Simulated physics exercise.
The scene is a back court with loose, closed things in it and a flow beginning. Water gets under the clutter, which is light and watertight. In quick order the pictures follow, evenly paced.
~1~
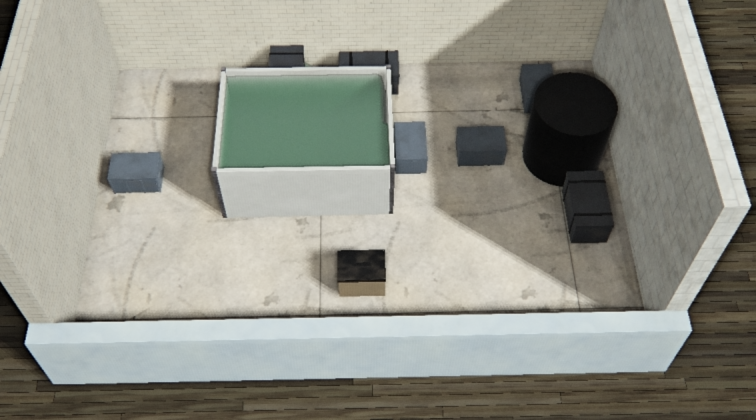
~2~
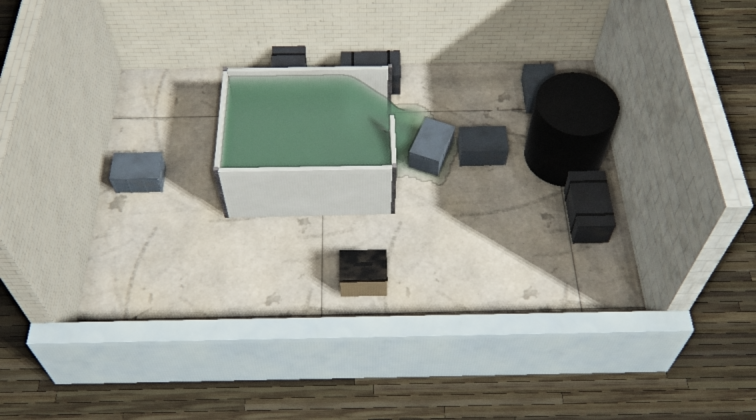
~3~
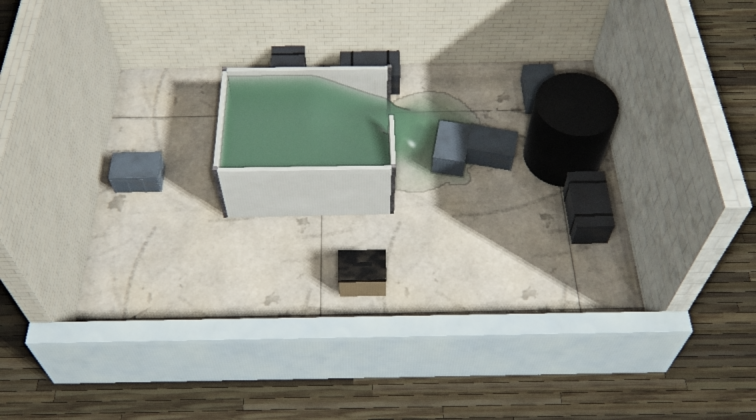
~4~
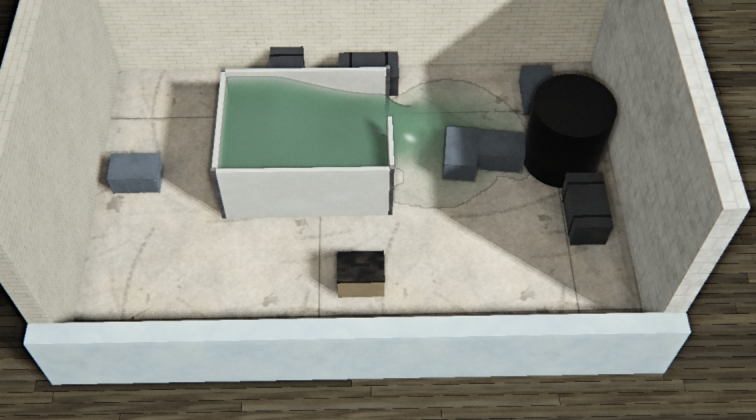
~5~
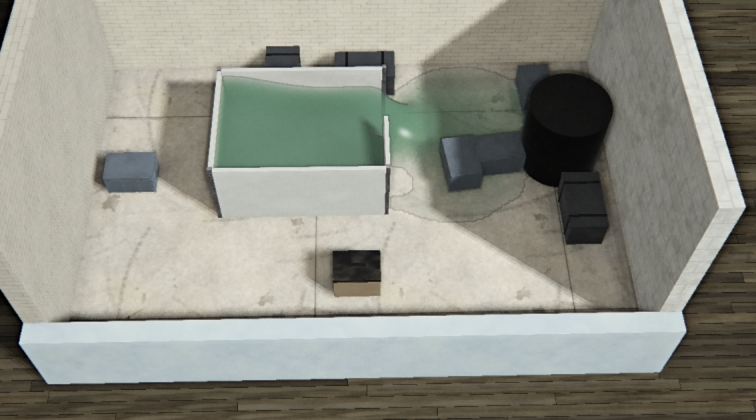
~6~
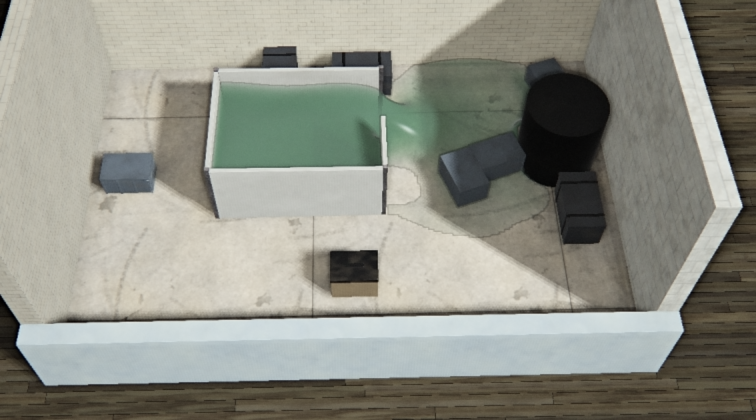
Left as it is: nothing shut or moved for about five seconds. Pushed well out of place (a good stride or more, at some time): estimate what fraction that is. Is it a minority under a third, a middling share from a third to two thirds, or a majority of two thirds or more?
A majority of two thirds or more.
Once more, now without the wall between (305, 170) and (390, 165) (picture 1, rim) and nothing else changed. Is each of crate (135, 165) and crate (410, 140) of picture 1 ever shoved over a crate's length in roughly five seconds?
Taking them in order, covered the distance and short of it.
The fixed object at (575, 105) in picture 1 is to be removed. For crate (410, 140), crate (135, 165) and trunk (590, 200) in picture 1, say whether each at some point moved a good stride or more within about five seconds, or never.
Following the order you gave: Got moved a good way, moved little if at all, got moved a good way.
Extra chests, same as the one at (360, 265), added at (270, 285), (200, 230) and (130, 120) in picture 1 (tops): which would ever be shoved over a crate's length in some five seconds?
Result by item: Stays where it is / stays where it is / stays where it is.
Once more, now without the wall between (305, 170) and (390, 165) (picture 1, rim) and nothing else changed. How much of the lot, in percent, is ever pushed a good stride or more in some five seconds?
Estimate: Close to 50 in a hundred.
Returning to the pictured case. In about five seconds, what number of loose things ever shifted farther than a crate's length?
Count: 7.
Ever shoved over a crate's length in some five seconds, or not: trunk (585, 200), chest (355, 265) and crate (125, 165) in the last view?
First displaced that much, second displaced that much, third under that distance.
A moment on, 3 of 8 are well off their spots; 2 afloat.
Next, 3 of 8 are well off their spots; 3 afloat.
Later, 3 of 8 are well off their spots; 3 afloat.
In the end, 6 of 8 are well off their spots, and 7 have been at some point; 6 afloat.
